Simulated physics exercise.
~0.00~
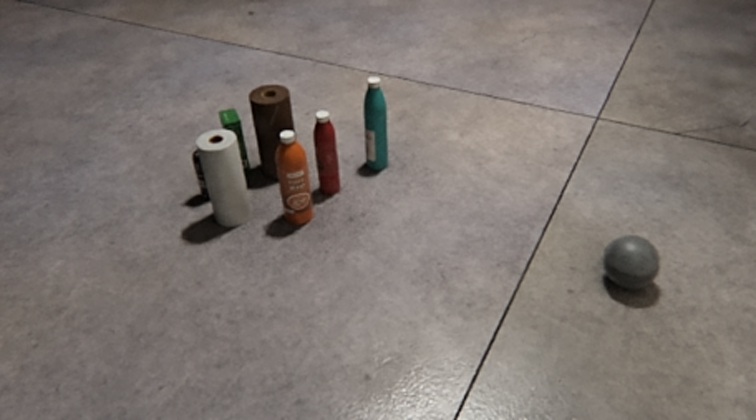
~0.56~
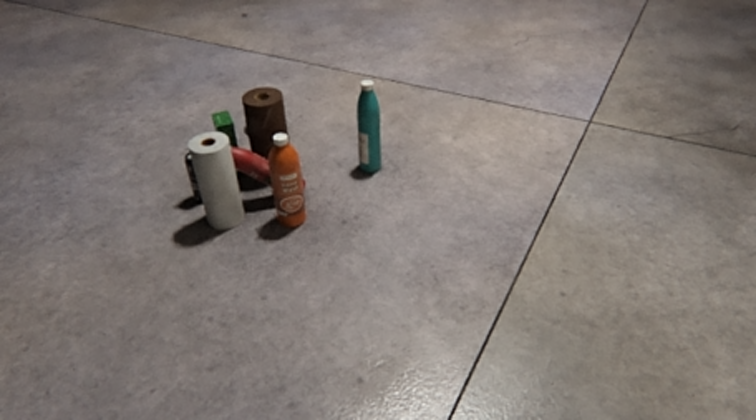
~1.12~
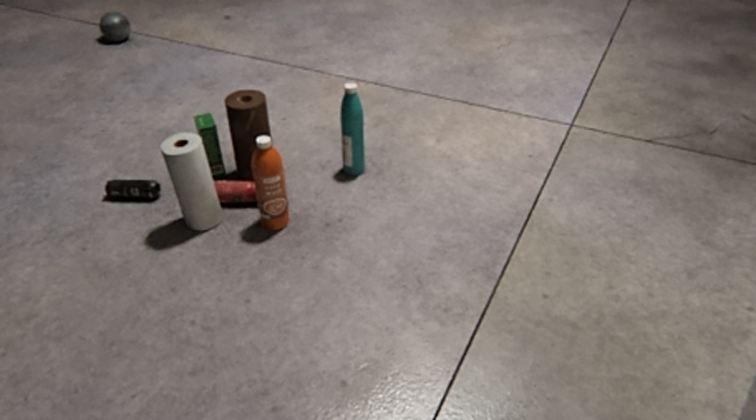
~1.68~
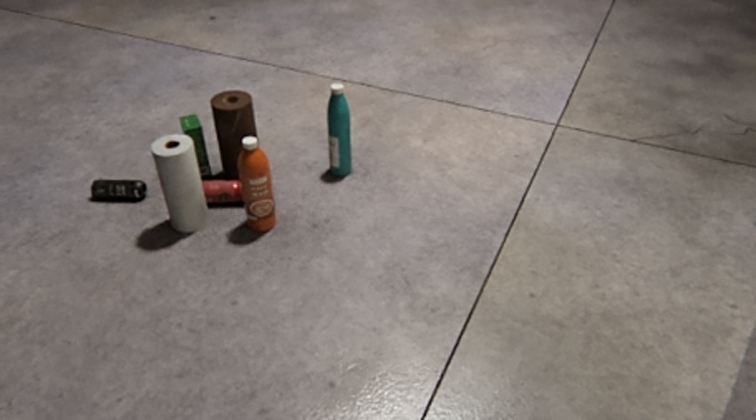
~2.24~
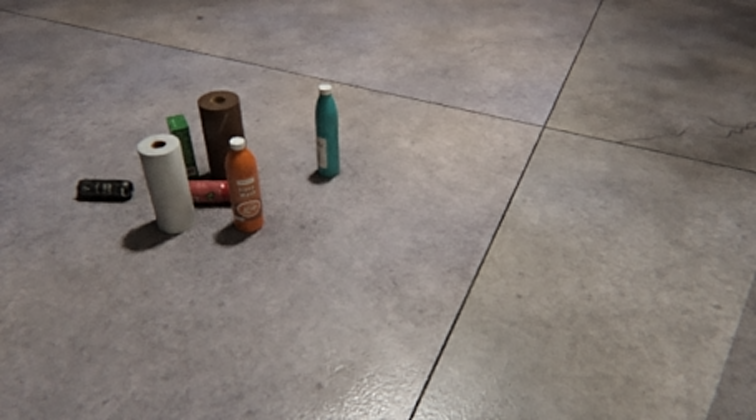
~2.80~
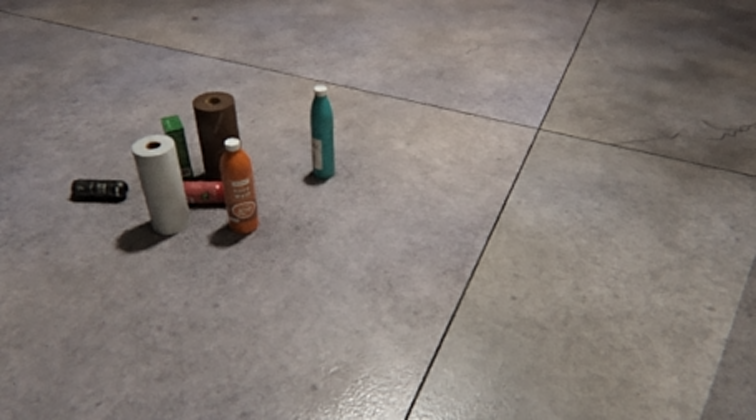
Grey ball rolling leftward across a concrete floor through bottles, rolls and a carton, leaving a red bottle and black can lying down.
